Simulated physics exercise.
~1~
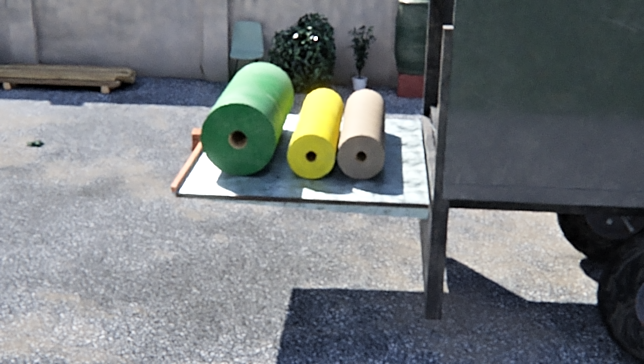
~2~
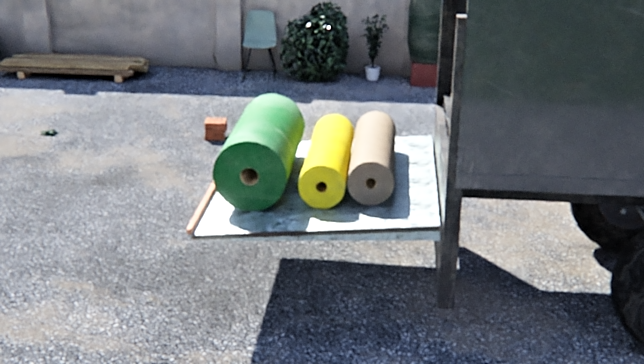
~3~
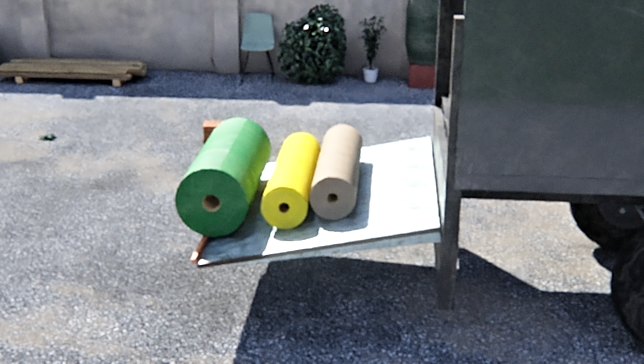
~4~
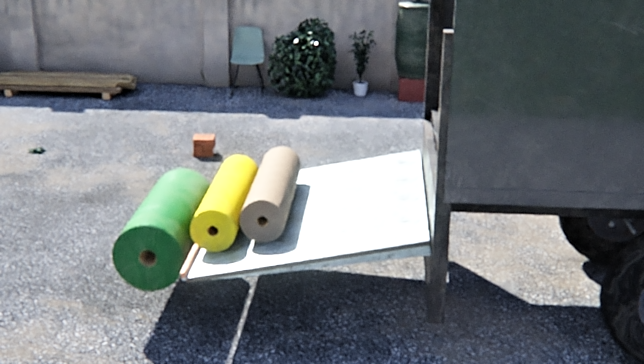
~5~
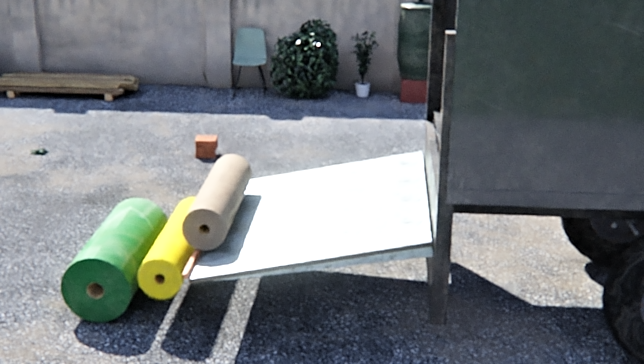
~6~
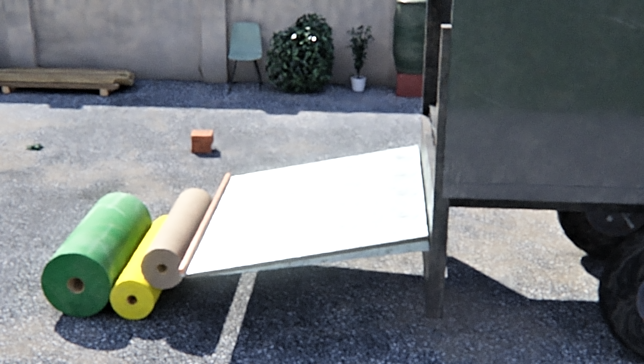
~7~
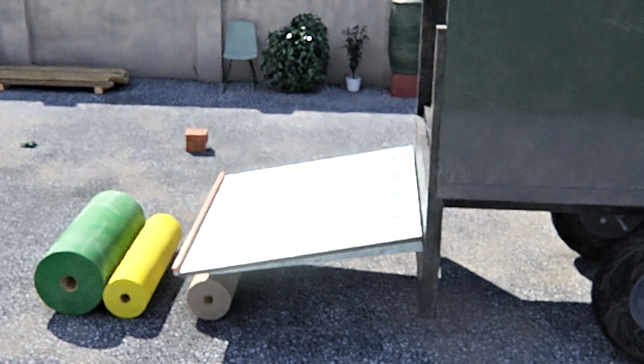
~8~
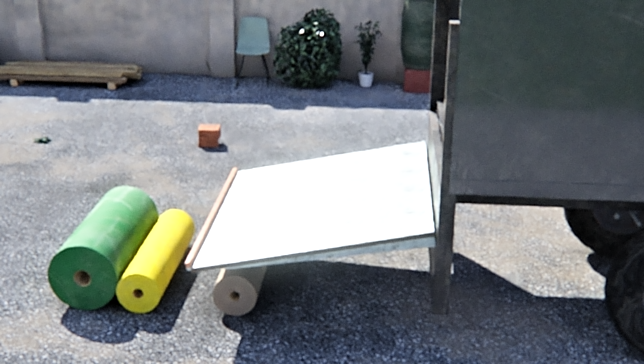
The clip opens on a flat platform at the back of a dark green lorry in a paved yard, with a large green roll, a yellow roll and a beige roll lying side by side on it. The platform lowers a little, then tips down to the left, and all three rolls start rolling towards the strip along its outer edge. The green roll goes over first and drops to the ground, followed by the yellow one and then the beige. At the end, green and yellow rest together on the left, while beige lies beneath the tilted platform's outer edge.
